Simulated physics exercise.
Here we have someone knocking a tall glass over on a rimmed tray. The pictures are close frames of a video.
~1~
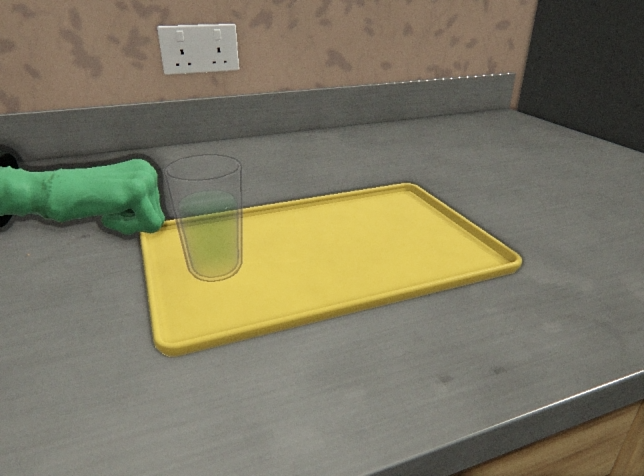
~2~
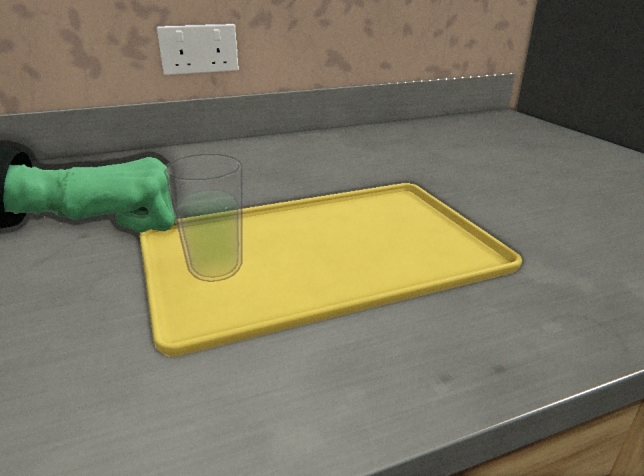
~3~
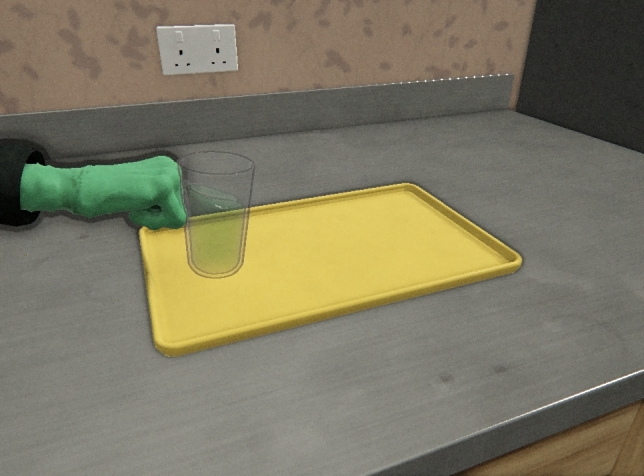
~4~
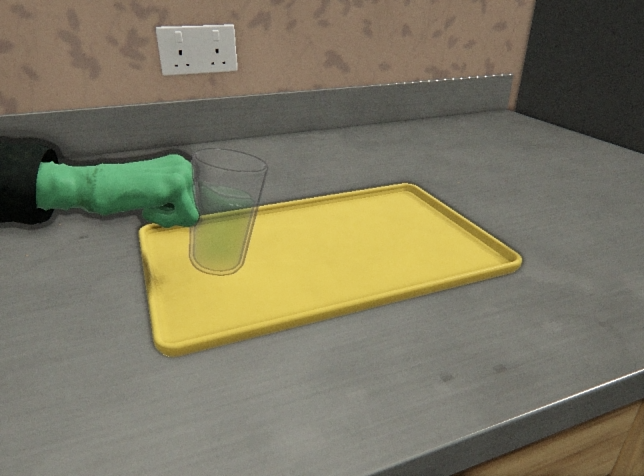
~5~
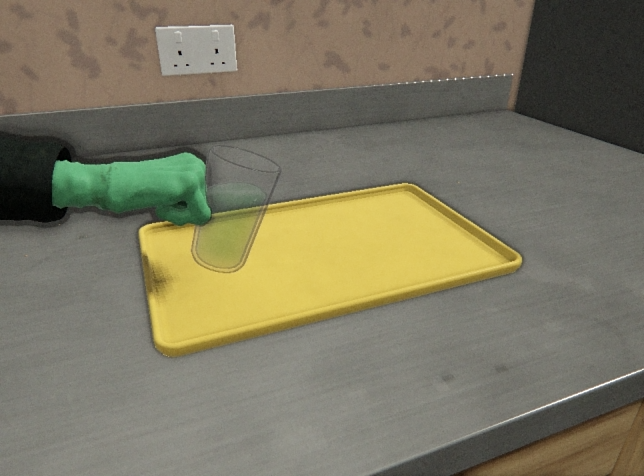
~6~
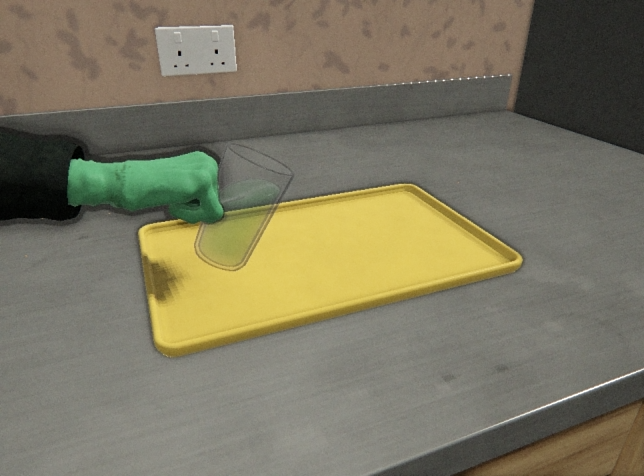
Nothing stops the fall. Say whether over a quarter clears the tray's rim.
As it turns out, a quarter and more lands beyond the tray.
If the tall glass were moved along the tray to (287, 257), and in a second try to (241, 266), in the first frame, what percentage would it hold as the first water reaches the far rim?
In turn 70 and 65 in a hundred.
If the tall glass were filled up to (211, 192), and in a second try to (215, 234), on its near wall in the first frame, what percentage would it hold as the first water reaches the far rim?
First some 50, then 50 per cent.
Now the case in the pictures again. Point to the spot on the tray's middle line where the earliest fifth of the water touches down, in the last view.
At about (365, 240).
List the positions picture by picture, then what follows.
In the first picture, it leans 0°; its right rim is at (239, 164); the water meets the walls at (176, 203) and (236, 194); the tray's far rim is at (458, 217); the tray is clear ahead.
In the second picture, it leans 0°; its right rim is at (239, 164); the water meets the walls at (177, 203) and (235, 194).
In the third picture, it leans 6°; its right rim is at (252, 164); the water meets the walls at (183, 183) and (244, 197).
In the fourth picture, it leans 13°; its right rim is at (265, 165); the water meets the walls at (195, 177) and (253, 193).
In the fifth picture, it leans 20°; its right rim is at (278, 168); the water meets the walls at (205, 191) and (265, 188).
In the sixth picture, it leans 27°; its right rim is at (290, 172); the water meets the walls at (209, 204) and (280, 182).
A moment on, the tall glass lies on its side and 100 per cent is in the glass, 0 on the tray and 0 above or beyond its rim.
Next, the tall glass lies on its side and 63 per cent is in the glass, 30 on the tray and 6 above or beyond its rim.
Then the tall glass lies on its side and 37 per cent is in the glass, 43 on the tray and 20 above or beyond its rim.
Later the tall glass lies on its side and 19 per cent is in the glass, 46 on the tray and 35 above or beyond its rim.
At rest 66 per cent is held by tray and glass, 34 is off the tray.
